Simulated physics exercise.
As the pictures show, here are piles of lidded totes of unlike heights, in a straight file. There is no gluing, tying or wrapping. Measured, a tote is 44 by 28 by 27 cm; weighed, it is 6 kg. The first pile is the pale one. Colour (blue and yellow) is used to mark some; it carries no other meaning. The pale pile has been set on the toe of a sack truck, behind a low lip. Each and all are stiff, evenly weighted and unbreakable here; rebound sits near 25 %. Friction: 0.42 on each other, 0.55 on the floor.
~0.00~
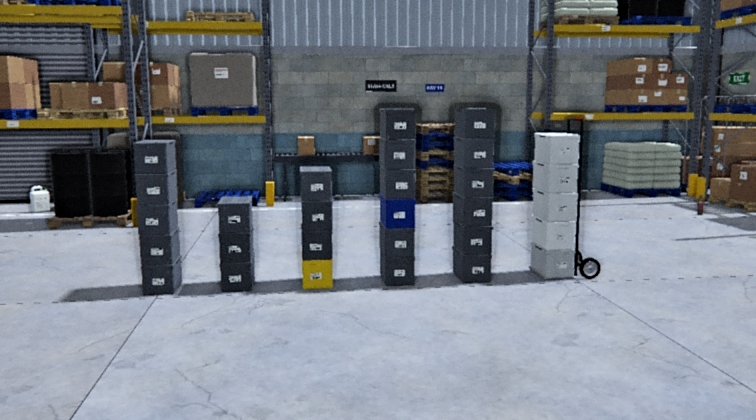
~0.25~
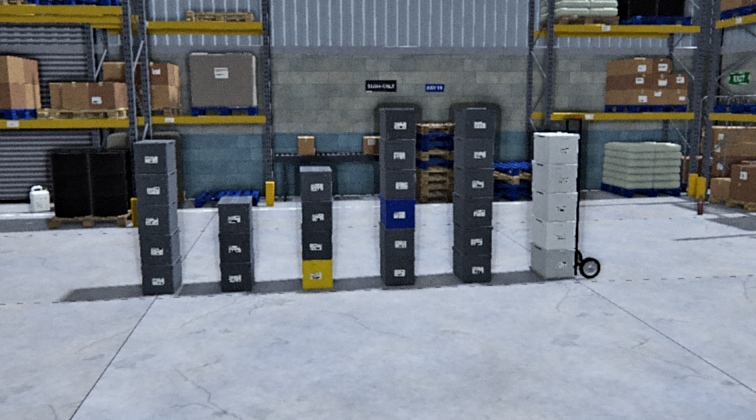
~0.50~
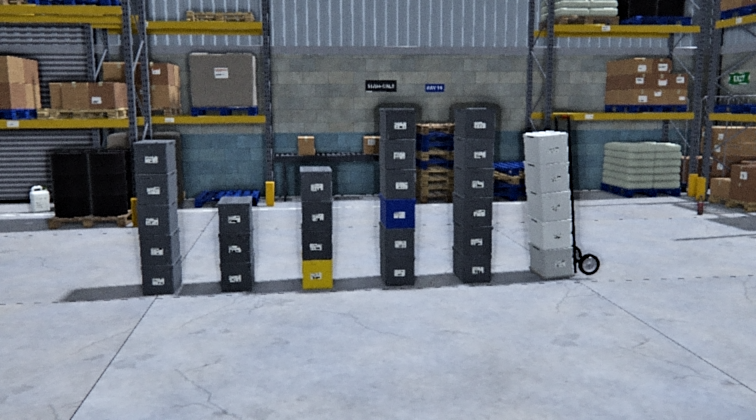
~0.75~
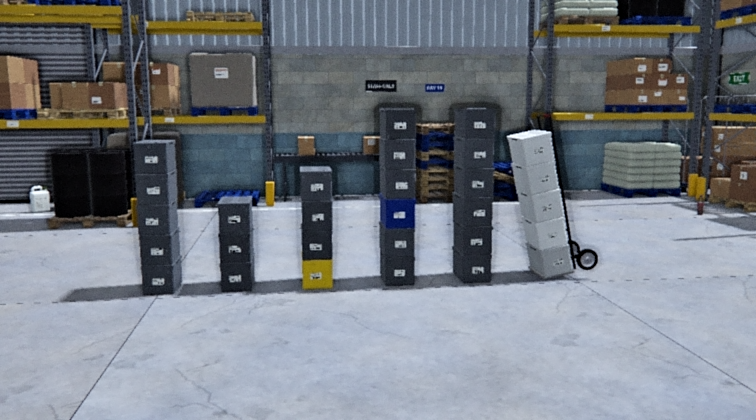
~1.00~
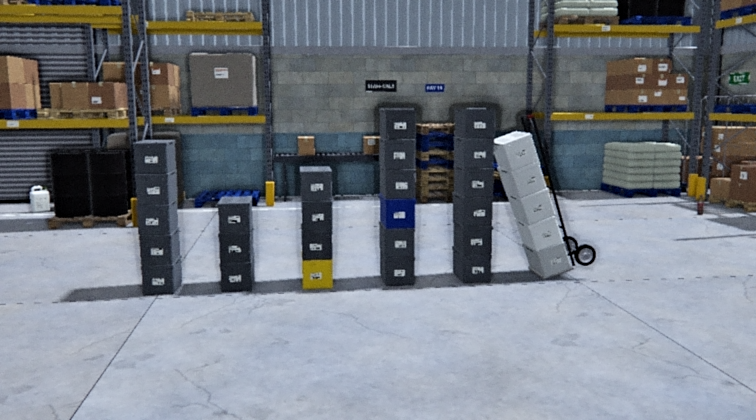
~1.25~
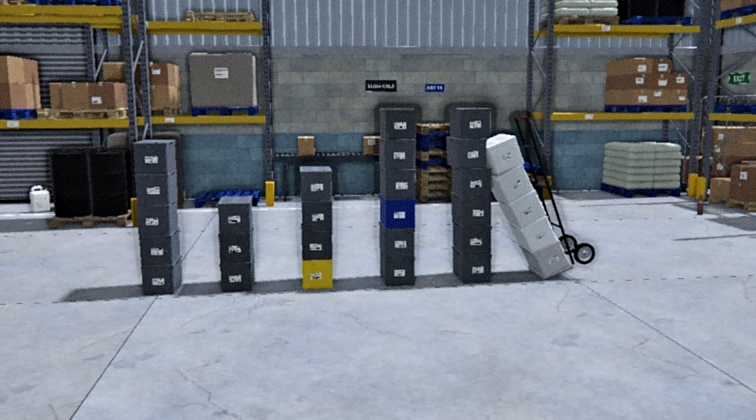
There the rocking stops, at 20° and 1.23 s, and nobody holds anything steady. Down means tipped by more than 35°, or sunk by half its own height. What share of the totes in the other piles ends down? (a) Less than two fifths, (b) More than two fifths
The answer is b.
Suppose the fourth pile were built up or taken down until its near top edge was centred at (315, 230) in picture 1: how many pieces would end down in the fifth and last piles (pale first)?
Down by pile: Fifth 2, last 4.
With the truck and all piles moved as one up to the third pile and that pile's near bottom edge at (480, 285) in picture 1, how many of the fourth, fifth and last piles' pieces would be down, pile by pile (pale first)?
Count of fallen pieces - fourth: 3; fifth: 2; last: 5.
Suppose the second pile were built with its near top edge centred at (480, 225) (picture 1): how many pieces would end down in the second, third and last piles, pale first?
You'd get second 0, third 0 and last 0.
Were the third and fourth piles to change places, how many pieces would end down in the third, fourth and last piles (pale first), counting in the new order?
Pile by pile, you'd see third at 4, fourth at 6 and last at 5 down.
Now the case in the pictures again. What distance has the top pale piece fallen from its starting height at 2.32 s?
About 40 cm.
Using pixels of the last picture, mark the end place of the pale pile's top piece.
It ends up centred around (428, 211) in the last view.
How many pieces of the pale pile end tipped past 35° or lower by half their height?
5 of them.
After 2.32 s, 5 of the pale pile down; 3 of the 24 other totes down; blue tote 15° from how it stood.
After 3.08 s, 5 of the pale pile down; 15 of the 24 other totes down; blue tote 37° from how it stood, 34 cm lower; yellow tote 37° from how it stood.
In the end (4.6 s), 5 of the pale pile down; 21 of the 24 other totes down; blue tote 39° from how it stood, 35 cm lower; yellow tote 39° from how it stood. That is 88 per cent. From the last view, middles, blue tote near (331, 249), yellow tote near (304, 263).
